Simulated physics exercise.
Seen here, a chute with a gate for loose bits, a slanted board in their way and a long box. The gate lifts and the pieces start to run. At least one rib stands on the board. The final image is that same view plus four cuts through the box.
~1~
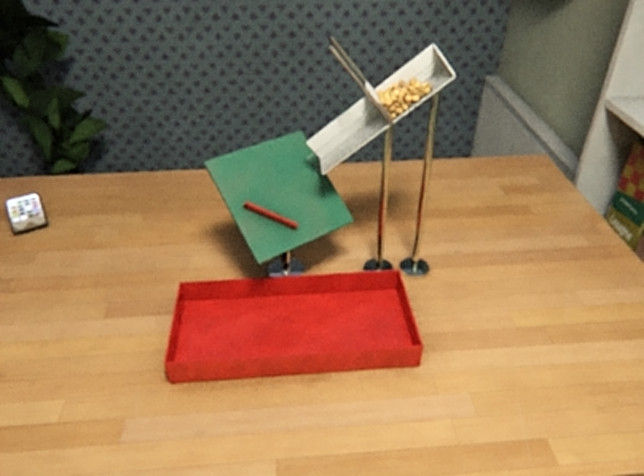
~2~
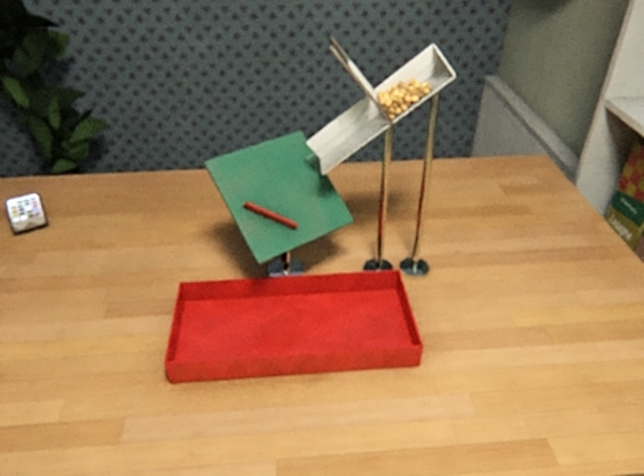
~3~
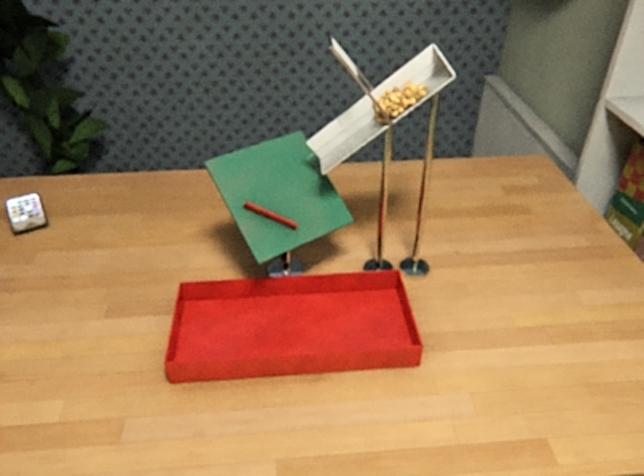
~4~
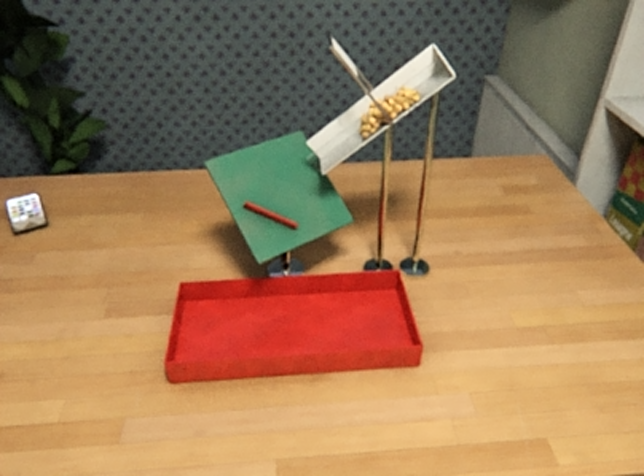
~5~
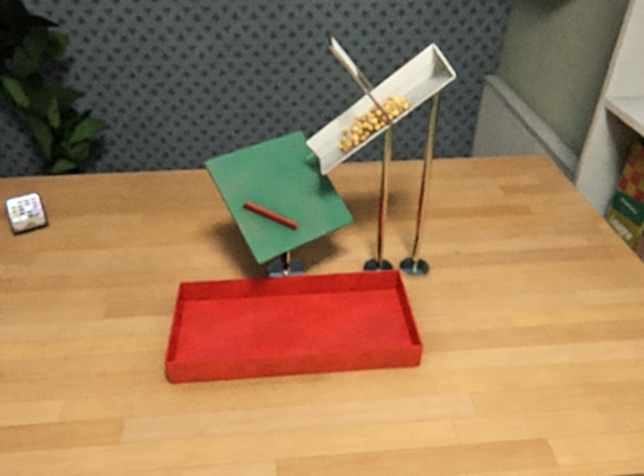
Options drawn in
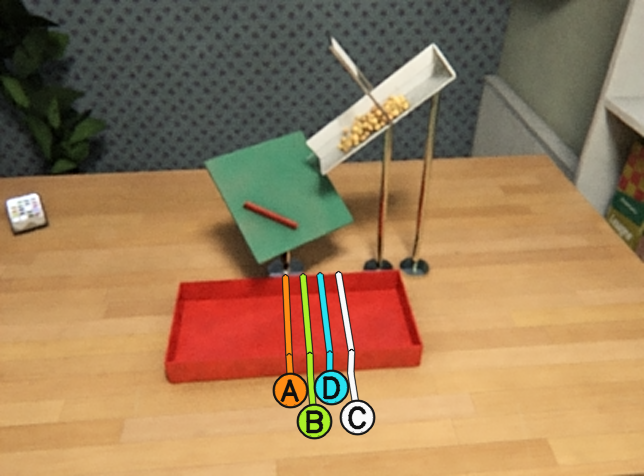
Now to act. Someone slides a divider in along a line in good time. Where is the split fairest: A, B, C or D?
C is best.
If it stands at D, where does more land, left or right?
More lands on the right.
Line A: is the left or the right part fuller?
The right side.
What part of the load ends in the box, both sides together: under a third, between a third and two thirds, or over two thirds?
About that: Over two thirds.
On the marked copy, line A crosses the front rim at (289, 355); line B crosses the front rim at (309, 353); line C crosses the front rim at (351, 351); line D crosses the front rim at (329, 352).
For line A, of what is caught, a stray few on the left of the divider, nearly all on the right.
For line B, of what is caught, a small part on the left of the divider, nearly all on the right.
For line C, of what is caught, about two thirds on the left of the divider, about a third on the right.
For line D, of what is caught, a small part on the left of the divider, nearly all on the right.
